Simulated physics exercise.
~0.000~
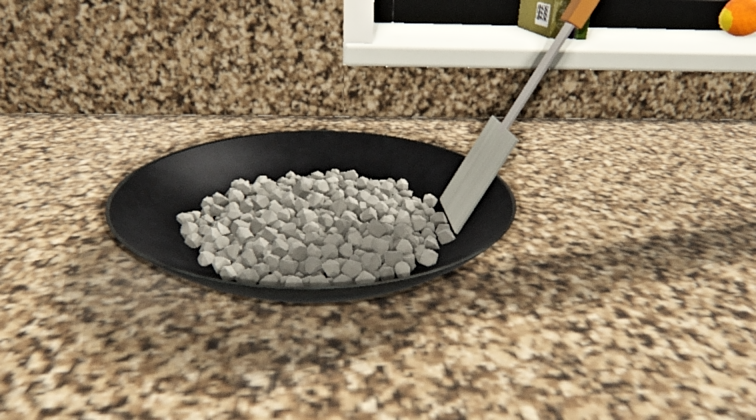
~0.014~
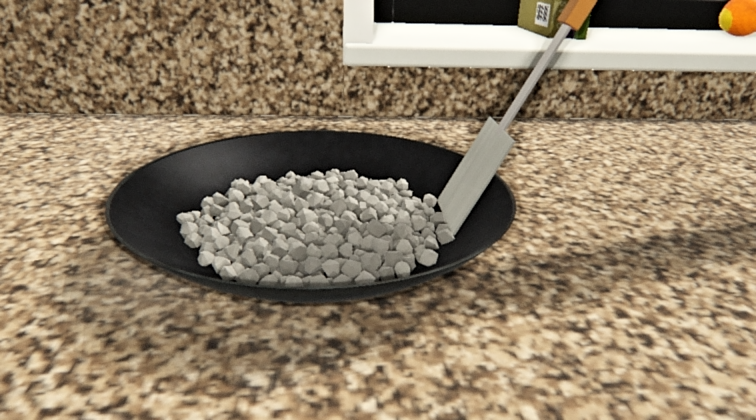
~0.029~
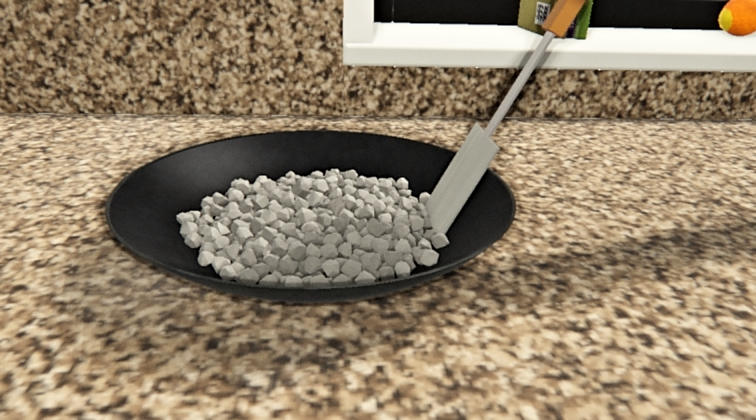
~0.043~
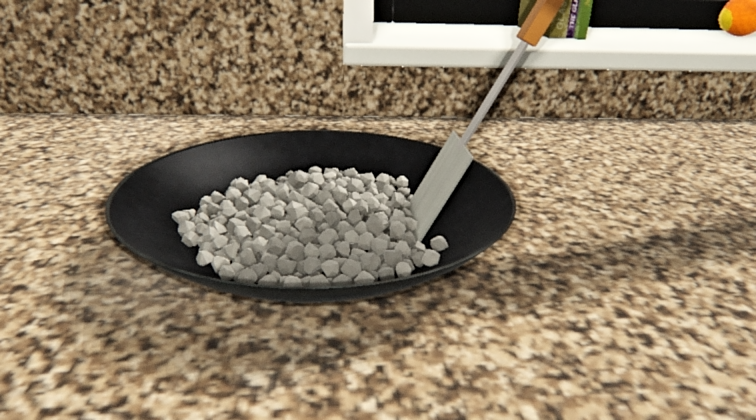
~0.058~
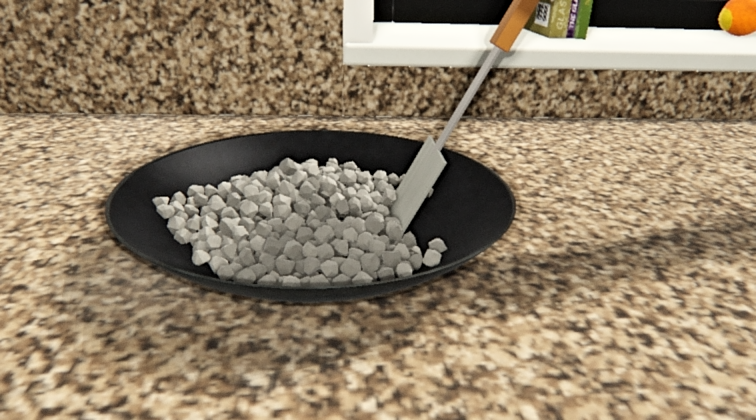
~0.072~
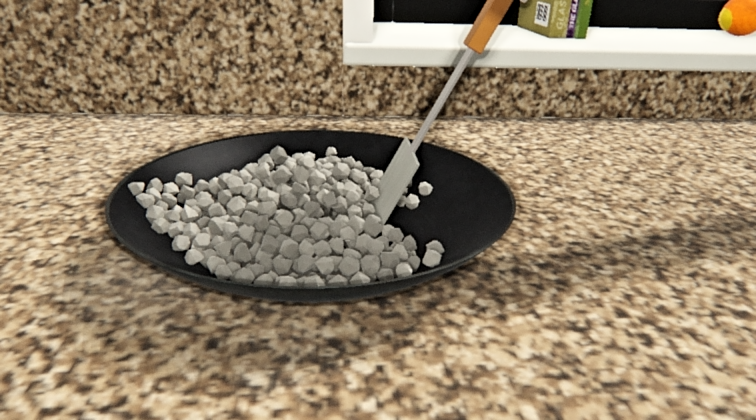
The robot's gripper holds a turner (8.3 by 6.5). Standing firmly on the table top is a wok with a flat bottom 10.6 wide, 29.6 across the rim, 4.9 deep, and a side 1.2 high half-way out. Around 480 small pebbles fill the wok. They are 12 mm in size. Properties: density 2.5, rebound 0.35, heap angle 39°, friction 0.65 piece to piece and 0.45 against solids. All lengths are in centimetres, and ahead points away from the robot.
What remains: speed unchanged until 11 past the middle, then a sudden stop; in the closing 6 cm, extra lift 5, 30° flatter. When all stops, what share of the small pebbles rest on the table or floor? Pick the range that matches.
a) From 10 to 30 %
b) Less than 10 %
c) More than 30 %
The answer is c.
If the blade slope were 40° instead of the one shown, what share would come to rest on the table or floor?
I'd expect near 35 percent then.
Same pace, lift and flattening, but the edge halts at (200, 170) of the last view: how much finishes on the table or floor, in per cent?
Roughly 30 per cent.
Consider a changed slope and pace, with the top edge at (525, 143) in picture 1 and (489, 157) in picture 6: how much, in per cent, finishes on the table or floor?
20 %.
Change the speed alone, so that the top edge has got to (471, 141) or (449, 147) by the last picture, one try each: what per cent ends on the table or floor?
Respectively, around 15 and 25 per cent.
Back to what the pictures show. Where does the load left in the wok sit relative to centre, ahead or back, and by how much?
Offset forward: Around 3.0 cm.
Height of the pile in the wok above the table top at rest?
Height at rest: Roughly 4.5 cm.
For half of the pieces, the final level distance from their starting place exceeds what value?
I'd estimate close to 7 centimetres.
By 0.11 s, sloping 63°, highest piece 10 above the table; 477 in the wok, 4 on the blade or in flight.
By 0.14 s, sloping 57°, highest piece 11 above the table; 466 in the wok, 15 on the blade or in flight.
By 0.36 s, sloping 33°, highest piece 25 above the table; 298 in the wok, 101 on the table or floor, 82 on the blade or in flight.
By 1.41 s, sloping 33°, highest piece 4 above the table; 298 in the wok, 183 on the table or floor.
Final count, 298 in the wok, 183 on the table or floor. That is 38 % on the table or floor.
